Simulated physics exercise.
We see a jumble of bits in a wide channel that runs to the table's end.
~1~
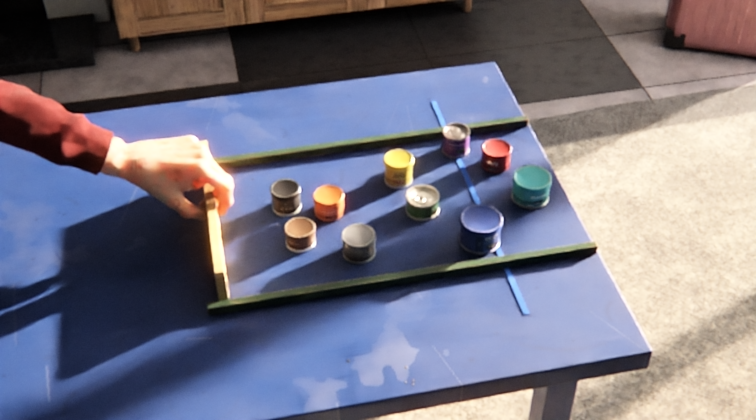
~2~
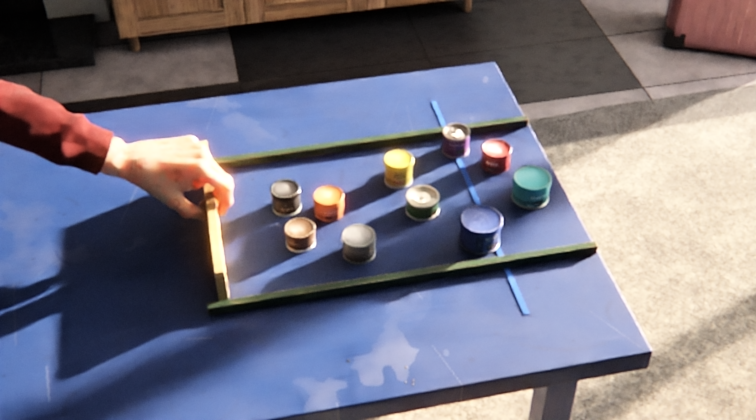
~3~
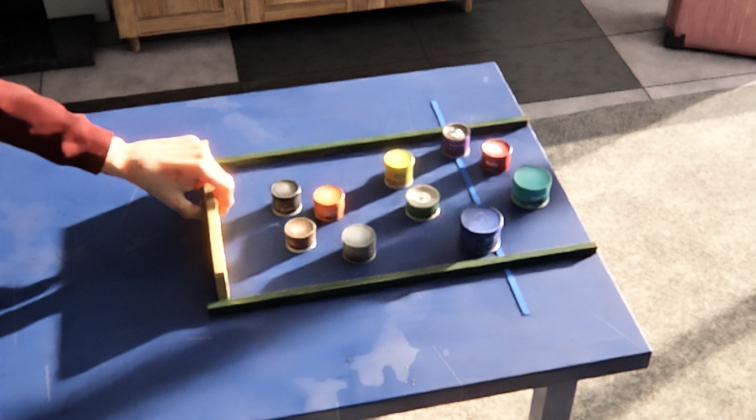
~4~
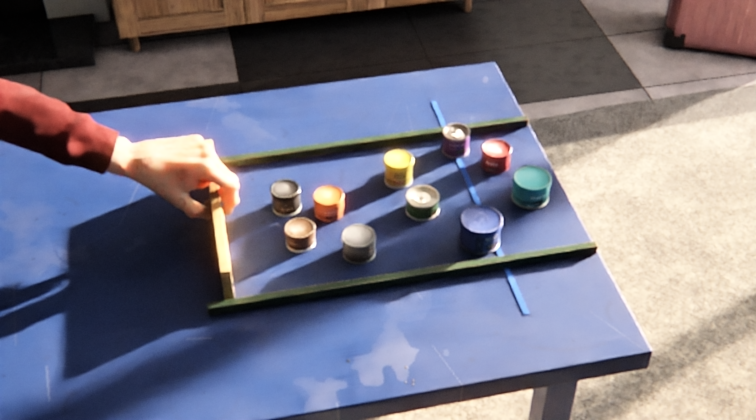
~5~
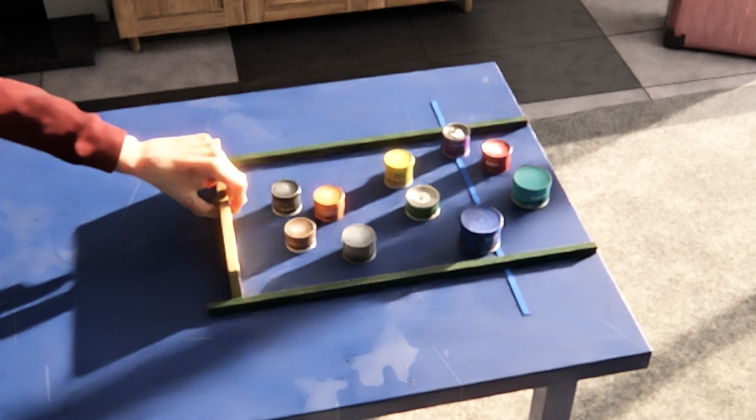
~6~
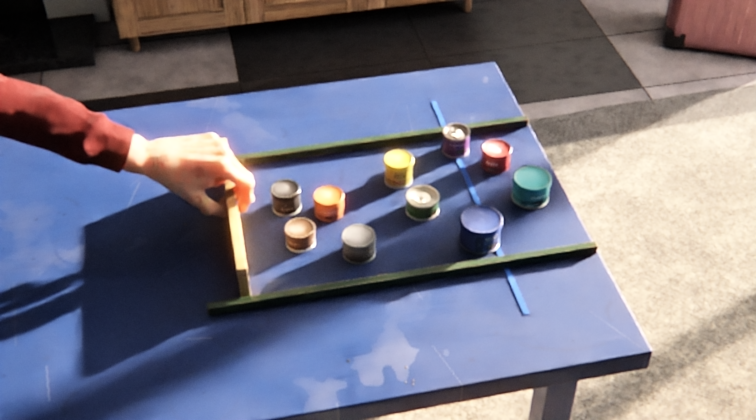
We see a hand in a dark red sleeve holding a board upright between two green rails on a blue table, then sliding it slightly right toward a group of small colourful pots, which stay still.
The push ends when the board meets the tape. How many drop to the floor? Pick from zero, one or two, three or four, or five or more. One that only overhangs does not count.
The number that fall off is zero.
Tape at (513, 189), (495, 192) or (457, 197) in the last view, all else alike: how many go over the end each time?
Try by try, 1, 1 and 0.
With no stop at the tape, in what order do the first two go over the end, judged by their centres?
The order is the turquoise pot, then the blue tin.
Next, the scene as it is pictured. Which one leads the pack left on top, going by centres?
The turquoise pot.
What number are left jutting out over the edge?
1 of them.
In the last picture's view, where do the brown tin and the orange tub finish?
The brown tin stops around (498, 207); the orange tub around (489, 187).
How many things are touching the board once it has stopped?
The number is 5.
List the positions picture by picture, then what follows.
In the first picture, turquoise pot (531, 187); red tub (496, 156); purple pot (456, 141); board (213, 217); tape (474, 195).
In the second picture, red tub (496, 156); board (213, 217).
In the third picture, purple pot (456, 141); yellow pot (399, 169).
In the fourth picture, turquoise pot (531, 187); orange tub (329, 204).
In the fifth picture, red tub (496, 156); blue tin (480, 230).
In the sixth picture, turquoise pot (531, 187); red tub (496, 156); purple pot (456, 141); board (233, 214); tape (474, 195).
A little later, none off yet; turquoise pot at rest near (531, 187); red tub at rest near (496, 156); purple pot at rest near (456, 141).
When it is over, the number that fall off is zero.
